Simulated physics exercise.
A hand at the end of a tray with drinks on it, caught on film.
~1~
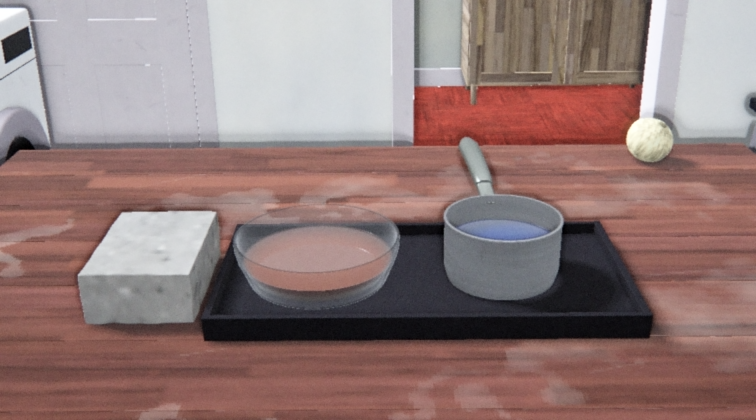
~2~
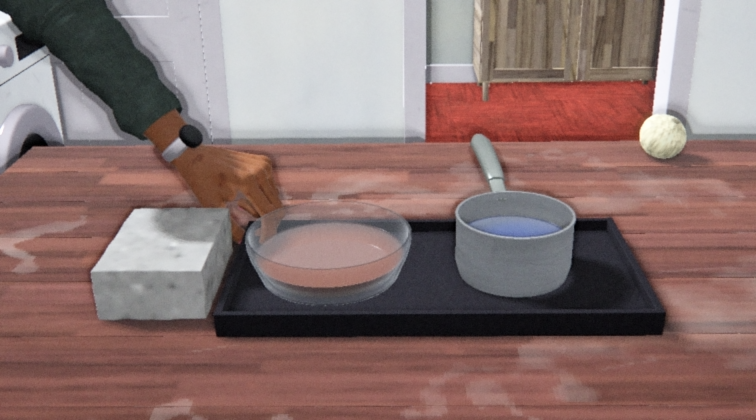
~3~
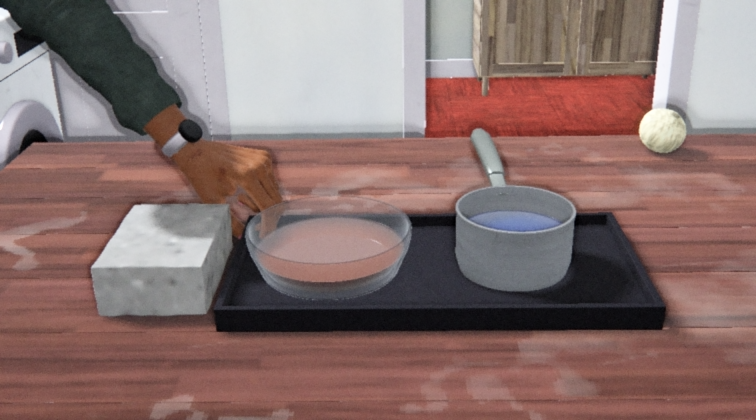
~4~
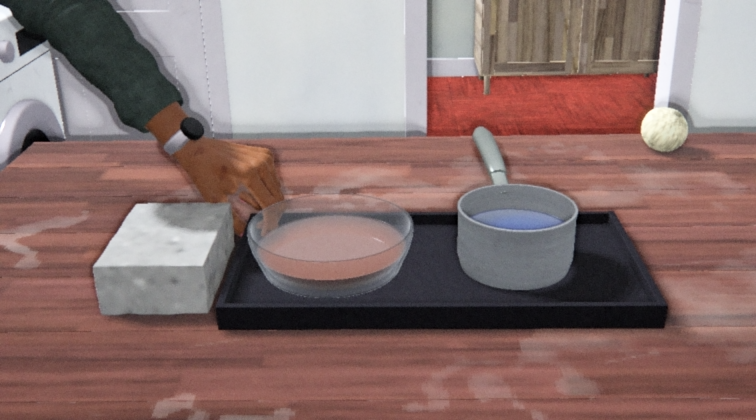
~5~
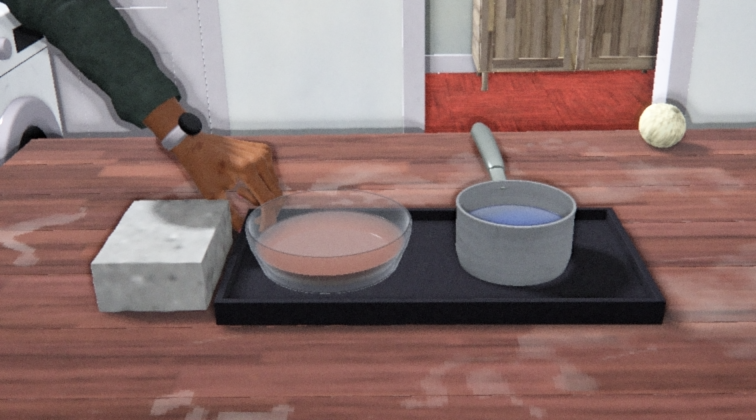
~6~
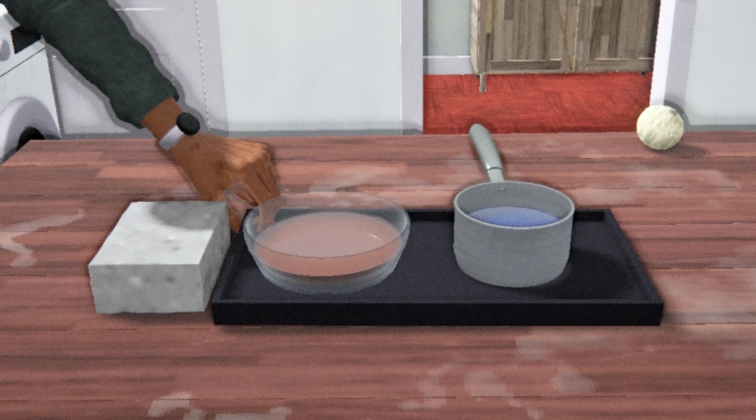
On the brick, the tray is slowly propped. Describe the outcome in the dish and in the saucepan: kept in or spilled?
Result: On the left the dish: Never sloshes out; on the right the saucepan: Never sloshes out.
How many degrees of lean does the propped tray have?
Roughly 8°.
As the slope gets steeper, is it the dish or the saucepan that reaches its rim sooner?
The dish goes first.
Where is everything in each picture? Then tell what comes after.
In the first frame, the tray lies flat; dish (318, 253) about half full; saucepan (501, 244) about half full; brick (136, 300).
In the second frame, a hand takes the end of the tray; dish about half full, surface at (330, 252); saucepan about half full, surface at (513, 239).
In the third frame, the tray slopes by about 0°; dish (330, 245) about half full; saucepan (514, 236) about half full.
In the fourth frame, the end is rising; dish about half full, surface at (331, 245); saucepan about half full, surface at (516, 231); brick (151, 291).
In the fifth frame, the end has come up a little; dish (329, 238) about half full; saucepan (514, 230) about half full.
In the sixth frame, slope near 1°; dish about half full, surface at (327, 242); saucepan about half full, surface at (512, 229); brick (147, 290).
A moment on, the tray slopes by about 5°; dish, all is still inside; saucepan, all is still inside.
Further on, the tray slopes by about 10°; dish, all is still inside; saucepan, all is still inside.
When it is over, the tray slopes by about 8°, resting on the brick; dish, all is still inside; saucepan, all is still inside.
